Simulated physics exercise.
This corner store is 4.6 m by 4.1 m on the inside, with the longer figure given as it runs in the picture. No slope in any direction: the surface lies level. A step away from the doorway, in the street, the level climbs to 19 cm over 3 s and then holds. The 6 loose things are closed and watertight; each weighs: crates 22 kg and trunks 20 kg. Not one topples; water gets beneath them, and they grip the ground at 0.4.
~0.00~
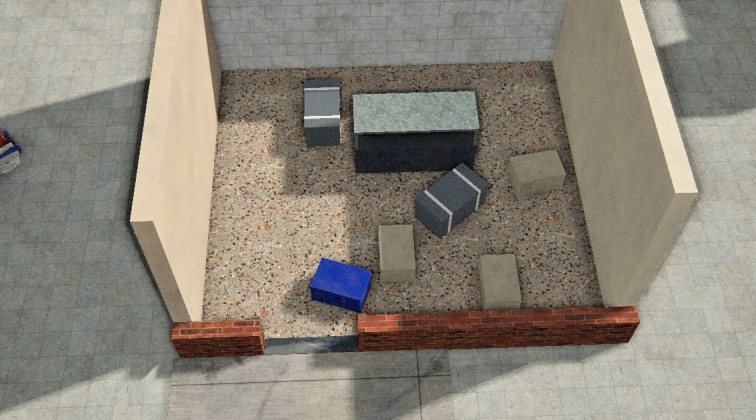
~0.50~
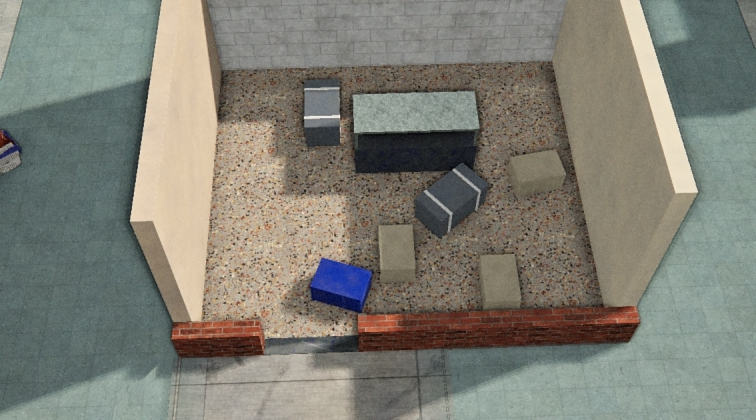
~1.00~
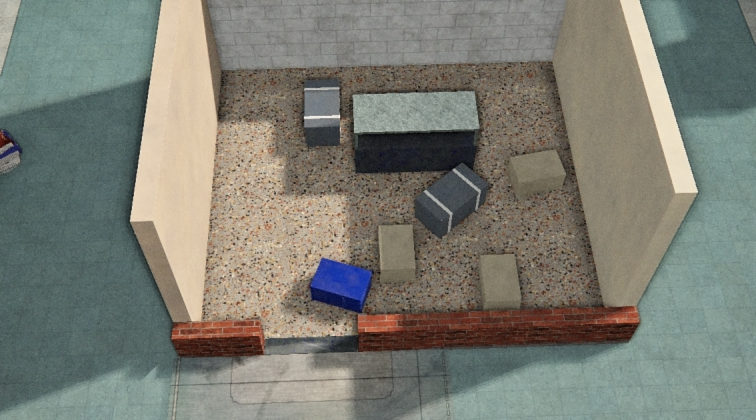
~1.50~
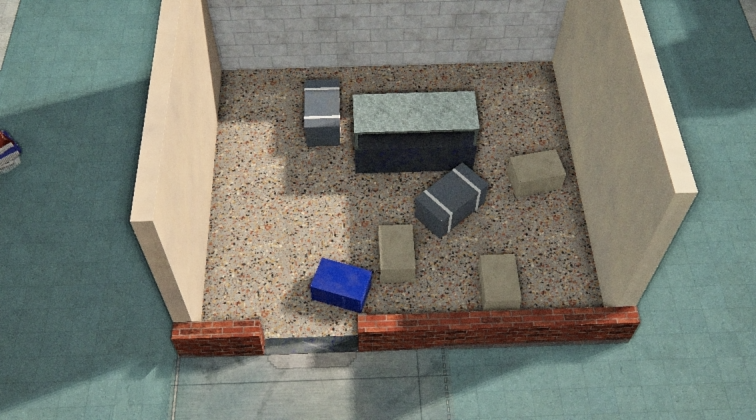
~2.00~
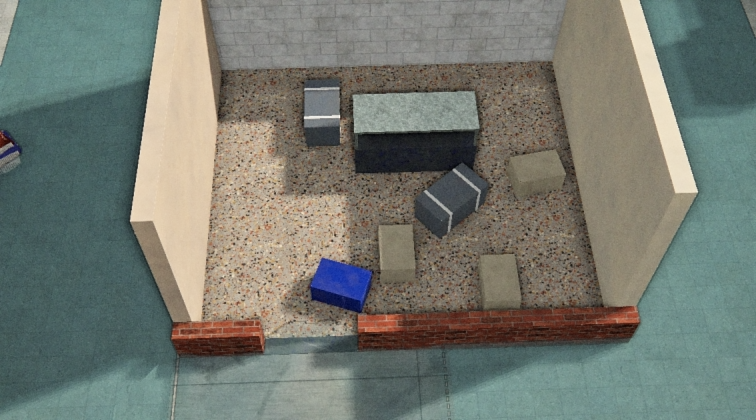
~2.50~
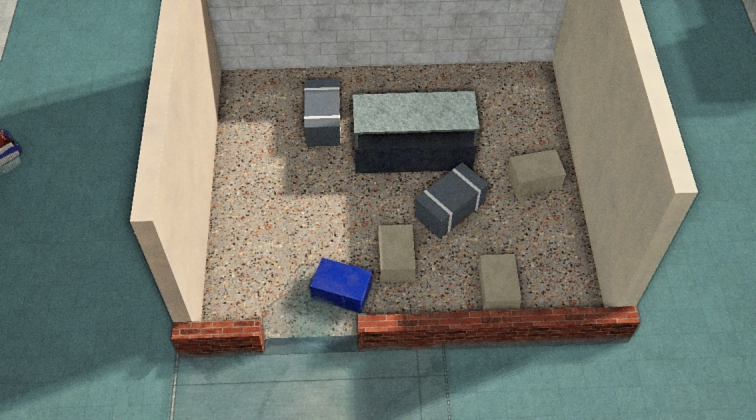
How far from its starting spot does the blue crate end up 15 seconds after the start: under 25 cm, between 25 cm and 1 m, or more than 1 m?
My guess: It's a long way from its start.
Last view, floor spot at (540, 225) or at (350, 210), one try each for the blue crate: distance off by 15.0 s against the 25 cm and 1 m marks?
Run 1 - short shift; run 2 - short shift.
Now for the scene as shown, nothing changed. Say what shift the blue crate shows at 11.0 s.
It has shifted about 120 cm.
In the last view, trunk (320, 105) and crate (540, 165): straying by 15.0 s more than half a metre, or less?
First greater, then greater.
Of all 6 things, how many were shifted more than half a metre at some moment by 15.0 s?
My count gives 4.
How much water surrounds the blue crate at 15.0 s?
Roughly 8 cm.
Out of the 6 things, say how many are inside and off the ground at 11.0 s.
I get 0.
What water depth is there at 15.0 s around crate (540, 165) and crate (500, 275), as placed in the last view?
Depth approx. 9 cm / 10 cm.
After 3.5 s the blue crate is near (349, 261), 0.3 m from its start, aground; 0 afloat.
After 6.8 s the blue crate is near (362, 199), 1.1 m from its start, aground; 0 afloat.
After 11.0 s the blue crate is near (364, 192), 1.2 m from its start, aground; 0 afloat.
After 15.0 s the blue crate is near (357, 178), 1.4 m from its start, aground; 4 afloat.
